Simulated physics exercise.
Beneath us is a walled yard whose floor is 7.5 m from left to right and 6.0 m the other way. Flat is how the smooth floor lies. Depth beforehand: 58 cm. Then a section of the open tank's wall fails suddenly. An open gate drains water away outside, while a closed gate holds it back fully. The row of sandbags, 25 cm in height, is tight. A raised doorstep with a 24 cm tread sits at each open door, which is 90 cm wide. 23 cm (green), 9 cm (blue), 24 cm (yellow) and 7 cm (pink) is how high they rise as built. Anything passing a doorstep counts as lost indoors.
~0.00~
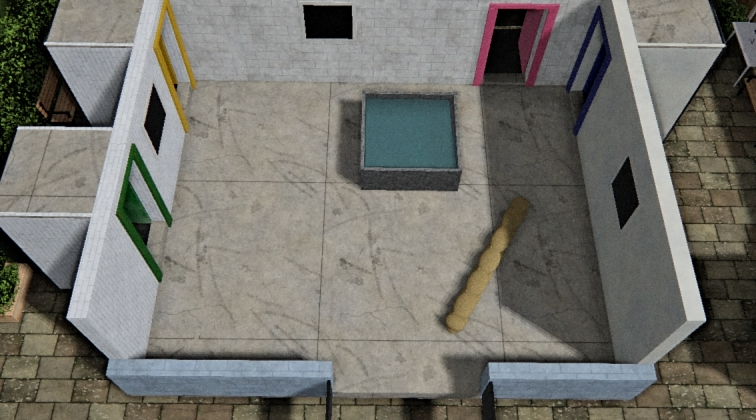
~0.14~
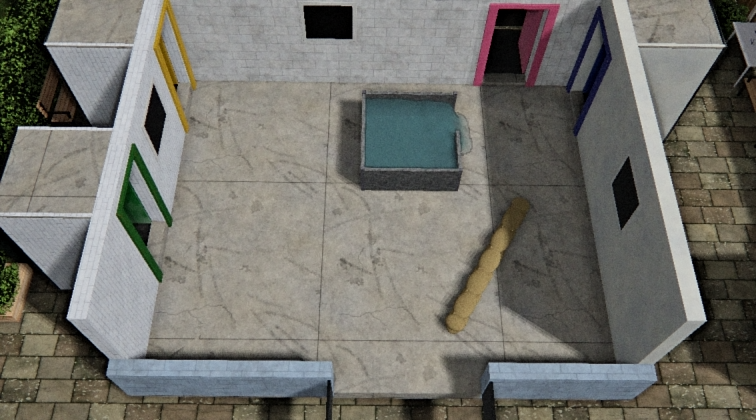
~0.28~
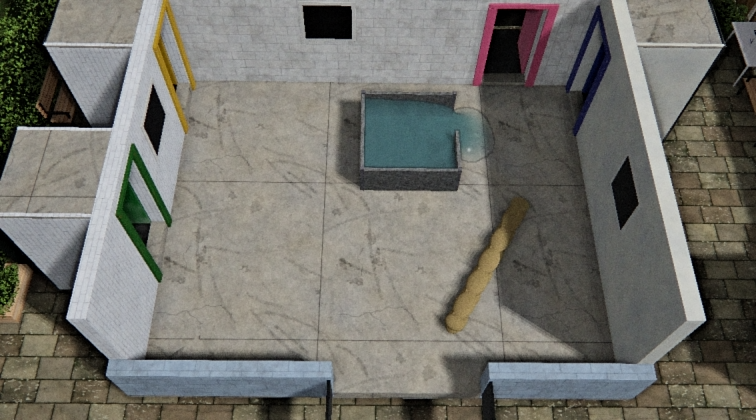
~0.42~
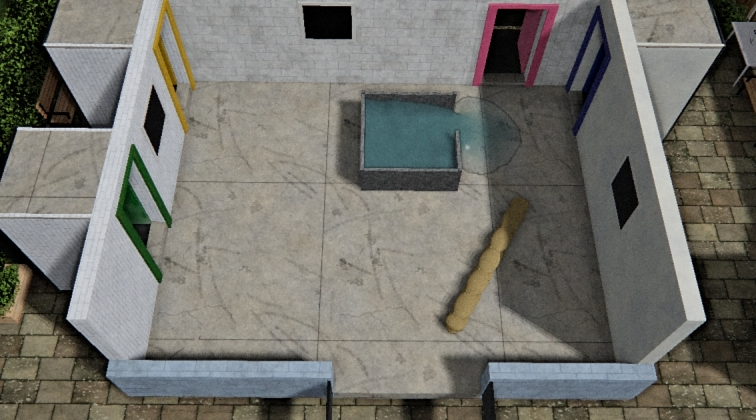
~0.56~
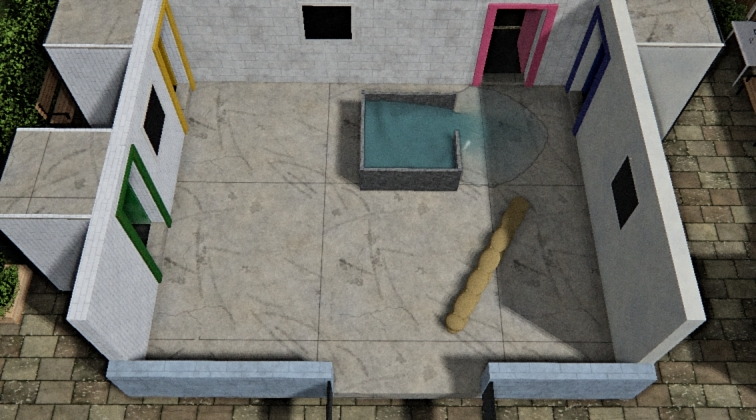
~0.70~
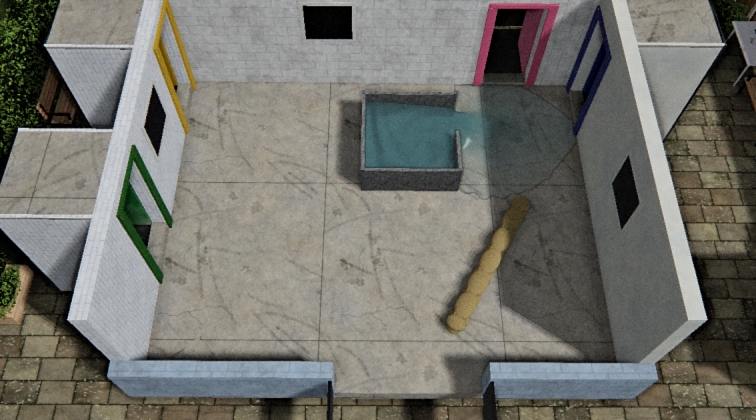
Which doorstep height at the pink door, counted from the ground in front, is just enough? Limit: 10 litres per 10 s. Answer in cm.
A height of roughly 14 cm is just enough.
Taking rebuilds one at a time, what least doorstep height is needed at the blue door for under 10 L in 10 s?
At the blue door it takes roughly 25 centimetres.
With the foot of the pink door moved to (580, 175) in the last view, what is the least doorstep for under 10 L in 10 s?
It needs roughly 15 cm.
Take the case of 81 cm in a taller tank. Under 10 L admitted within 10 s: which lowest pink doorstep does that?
A step of about 20 cm does it.
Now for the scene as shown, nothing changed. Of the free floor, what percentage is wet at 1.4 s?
About 15 per cent.
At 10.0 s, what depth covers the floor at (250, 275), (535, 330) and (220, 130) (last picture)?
The three readings, in order, are 0, 8 and 0 cm.
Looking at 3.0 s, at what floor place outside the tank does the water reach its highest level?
Around (563, 87).
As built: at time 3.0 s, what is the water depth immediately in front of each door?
Lab note, depth in cm: Green 0; blue 20; yellow 0; pink 11.
After 1.4 s water covers 15 % of the floor, deepest (36 cm) near (563, 87); 14 cm at the pink door, 6 litres in over its 7 cm doorstep.
After 3.0 s water covers 20 % of the floor, deepest (22 cm) near (563, 87); 11 cm at the pink door, 47 litres in over its 7 cm doorstep.
After 10.0 s water covers 45 % of the floor, deepest (8 cm) near (598, 356); 7 cm at the pink door, 110 litres in over its 7 cm doorstep.
At the pink door as built, the water arrived by 0.7 s and peaked near 14 cm at 1.4 s.
With a doorstep of 13 cm, 15 litres would have come in within the 10 s; with 15.5 cm, 4 litres. So under 10 litres takes about 14 cm.
